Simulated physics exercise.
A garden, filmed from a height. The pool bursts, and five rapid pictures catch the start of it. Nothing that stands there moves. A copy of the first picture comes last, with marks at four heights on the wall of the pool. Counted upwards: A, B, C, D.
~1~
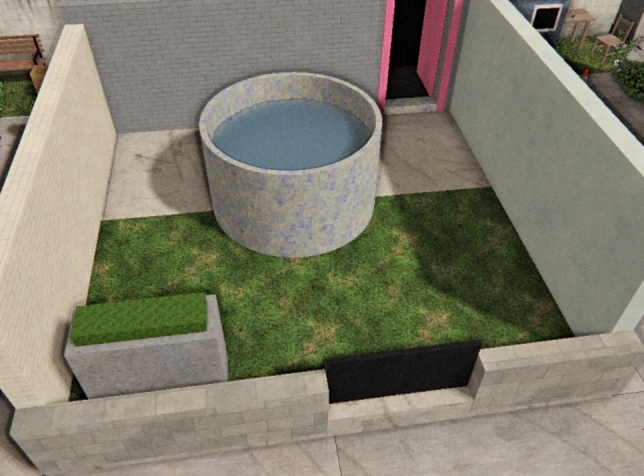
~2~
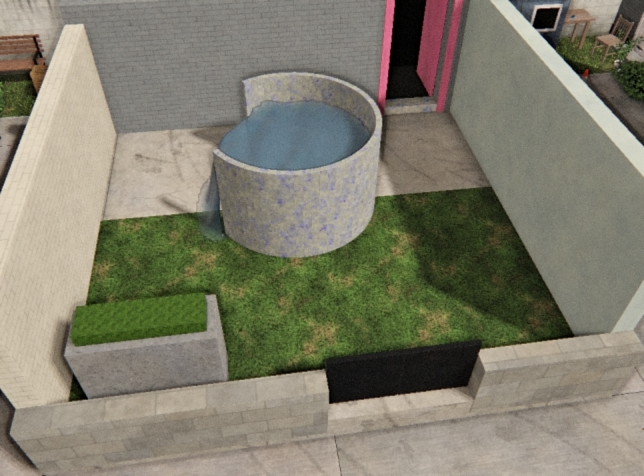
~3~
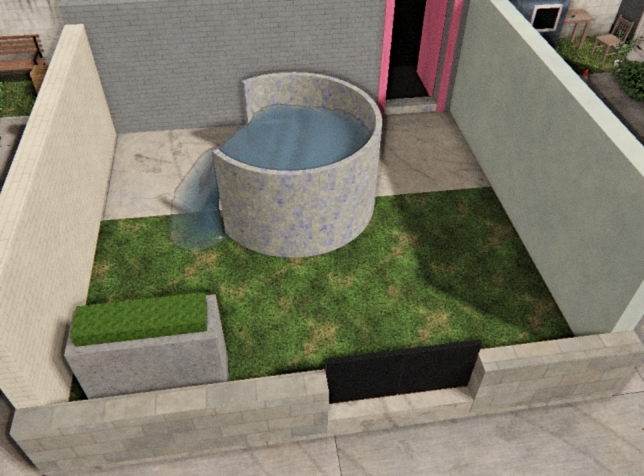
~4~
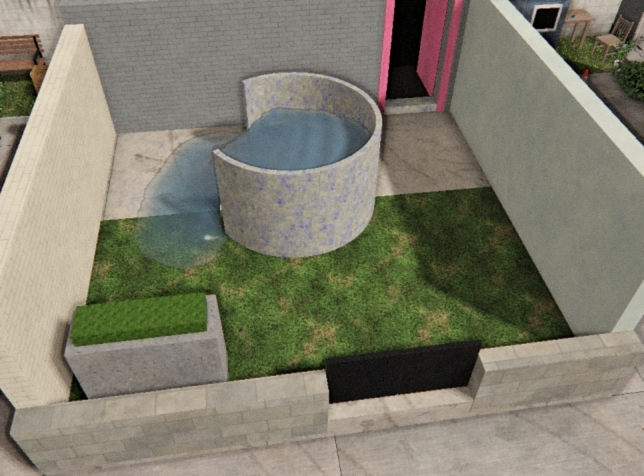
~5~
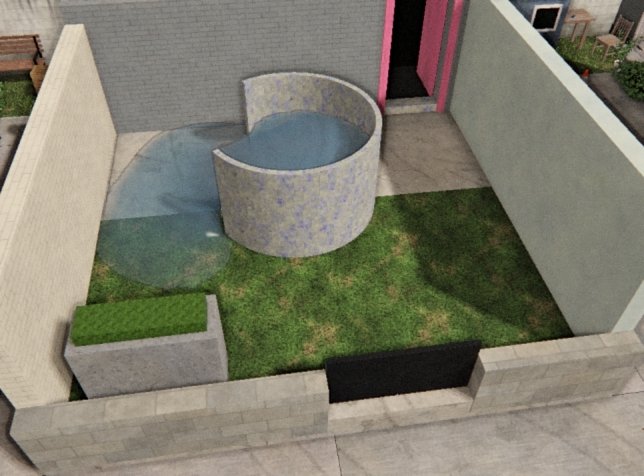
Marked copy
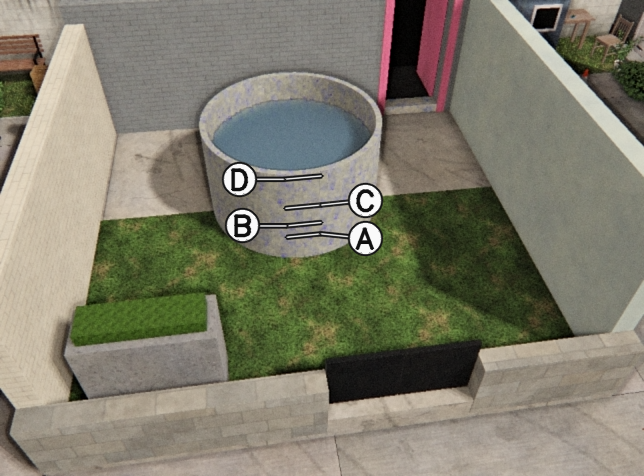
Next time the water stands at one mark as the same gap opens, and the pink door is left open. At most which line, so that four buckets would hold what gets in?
The limit is C.
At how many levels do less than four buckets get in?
Three of the four.
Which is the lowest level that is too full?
That is level D.
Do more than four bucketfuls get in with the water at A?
No.
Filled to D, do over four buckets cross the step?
Yes.
In white, A at (304, 235); B at (303, 224); C at (303, 206); D at (302, 177); from the bottom up A, B, C, D.
If A is chosen, nothing gets over.
If B is chosen, a splash gets over, under a bucket.
If C is chosen, a bucket or two gets in.
If D is chosen, about 12 bucketfuls get in.
